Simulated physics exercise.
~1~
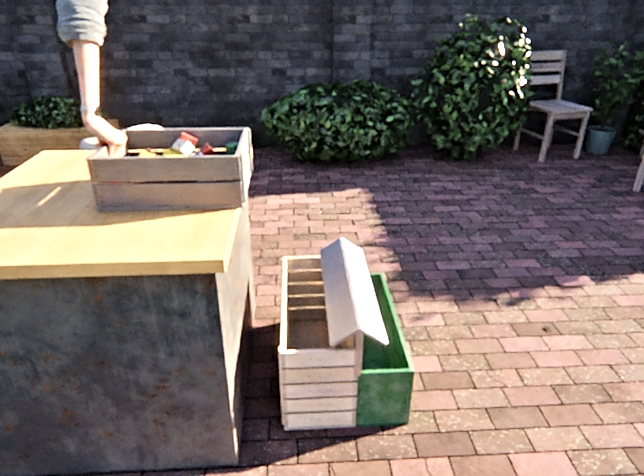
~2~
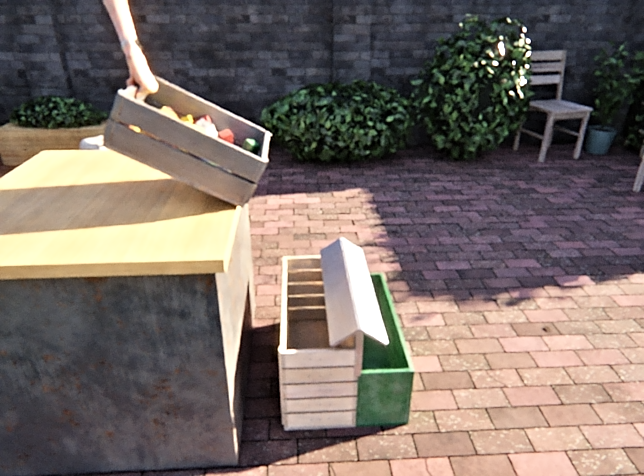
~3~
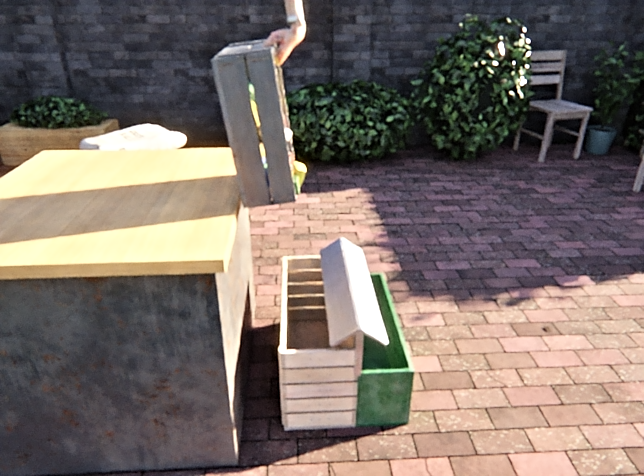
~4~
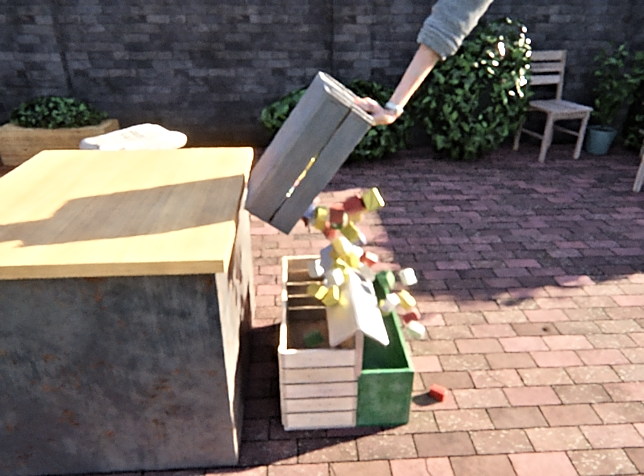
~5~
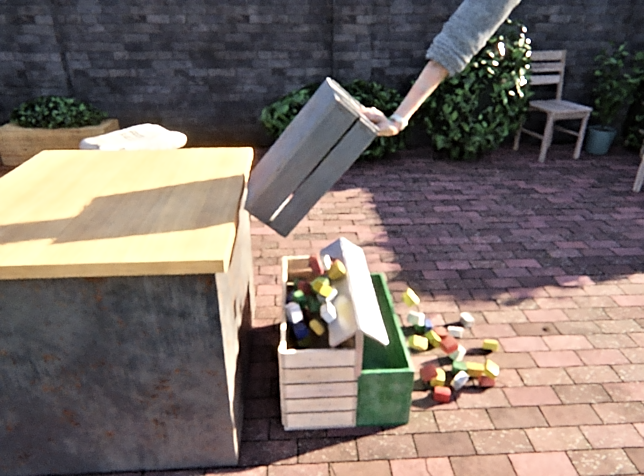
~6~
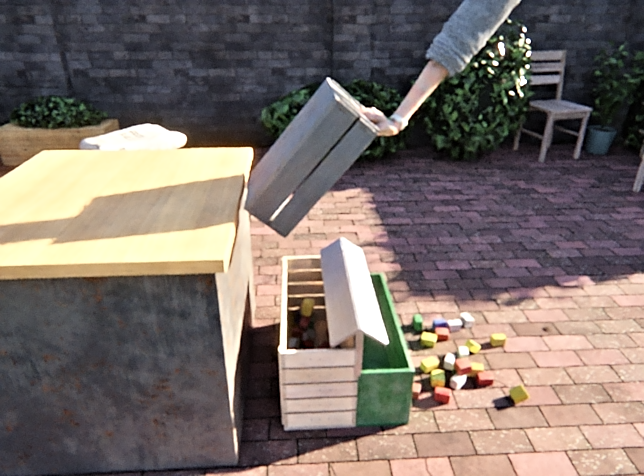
The video shows a hand lifting a grey wooden crate of colourful toy bricks off a bench and tipping it over two ridge-topped totes on brick paving; many bricks drop into the pale wooden tote, while others scatter on the ground beyond the green one.
